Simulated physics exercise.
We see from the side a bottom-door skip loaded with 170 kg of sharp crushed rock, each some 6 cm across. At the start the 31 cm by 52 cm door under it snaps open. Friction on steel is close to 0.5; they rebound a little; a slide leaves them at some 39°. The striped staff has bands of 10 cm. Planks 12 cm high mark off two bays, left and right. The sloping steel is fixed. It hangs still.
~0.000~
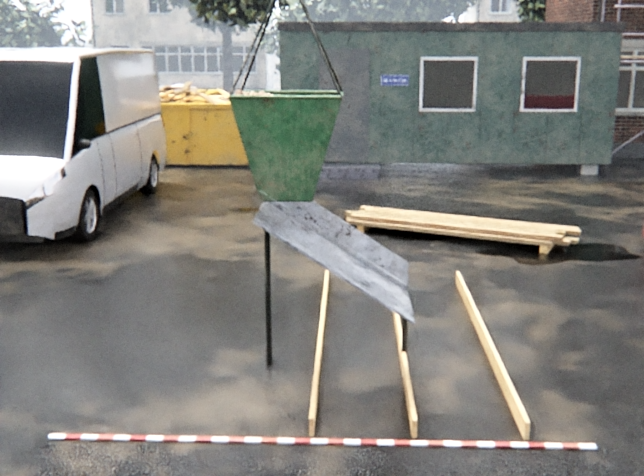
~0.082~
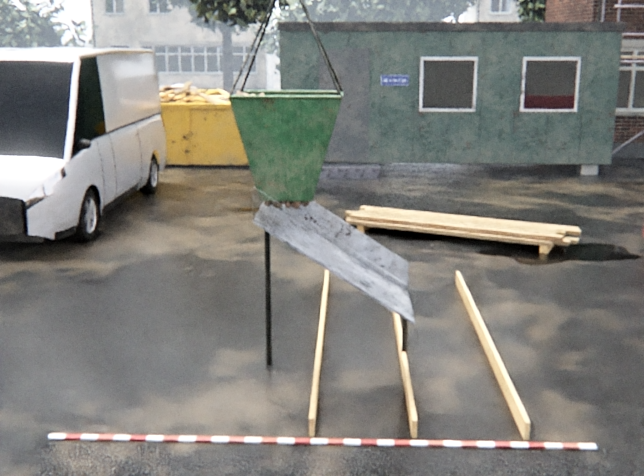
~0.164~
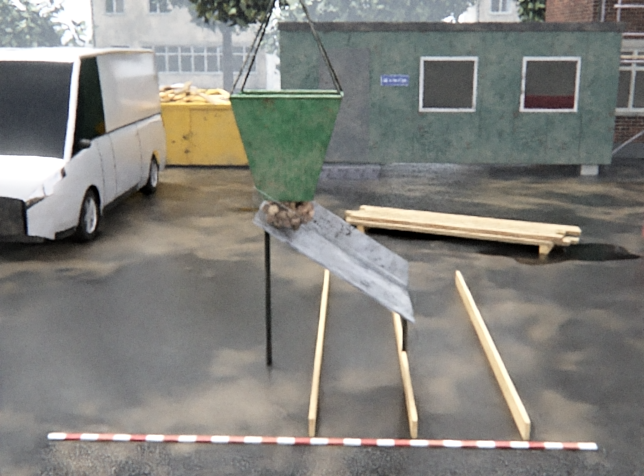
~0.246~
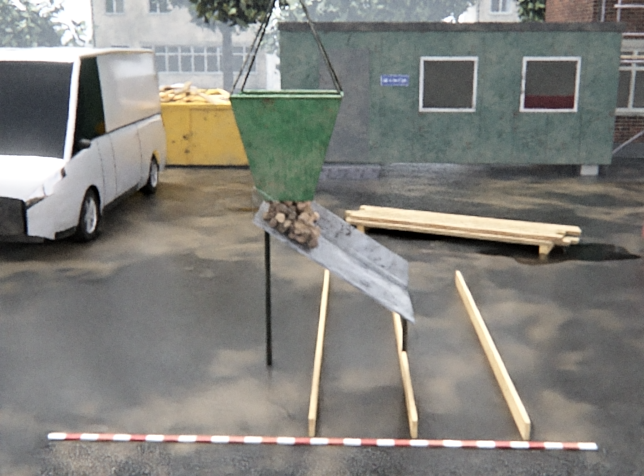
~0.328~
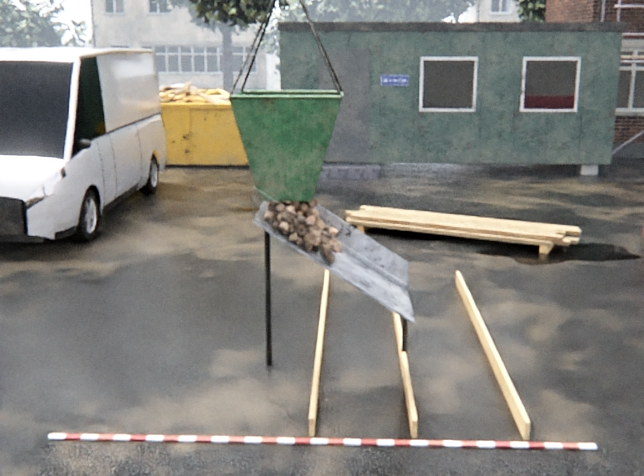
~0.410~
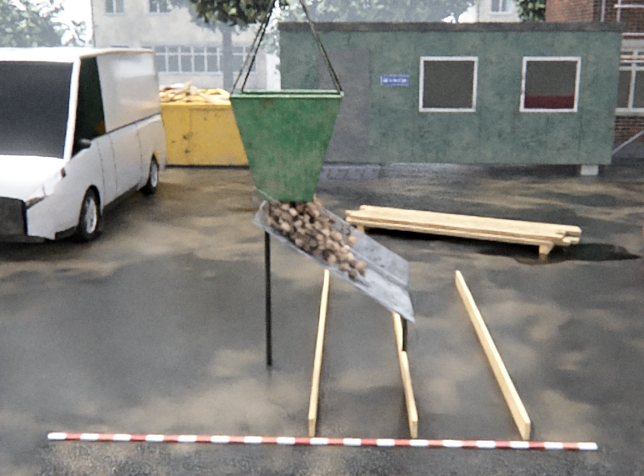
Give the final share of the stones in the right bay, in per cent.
About 93 per cent.
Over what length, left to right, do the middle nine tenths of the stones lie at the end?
Roughly 70 cm.
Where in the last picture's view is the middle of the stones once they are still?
Near (468, 384).
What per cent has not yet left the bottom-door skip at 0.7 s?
It holds some 40 per cent.
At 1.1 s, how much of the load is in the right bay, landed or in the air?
Some 20 per cent.
After 0.7 s, 42 % in the bottom-door skip, 55 % on the steel, 2 % falling or lying in the right bay; the stones farthest right are at (439, 329).
After 1.1 s, 21 % in the bottom-door skip, 58 % on the steel, 20 % falling or lying in the right bay; the stones farthest right are at (509, 388).
After 1.7 s, 0 % in the bottom-door skip, 47 % on the steel, 51 % falling or lying in the right bay, 2 % falling or lying right of the bays; the stones farthest right are at (555, 390).
After 2.6 s, 0 % in the bottom-door skip, 6 % on the steel, 88 % falling or lying in the right bay, 6 % falling or lying right of the bays; the stones farthest right are at (576, 390).
After 4.5 s, 0 % in the bottom-door skip, 93 % in the right bay, 7 % right of the bays; the stones farthest right are at (575, 386).
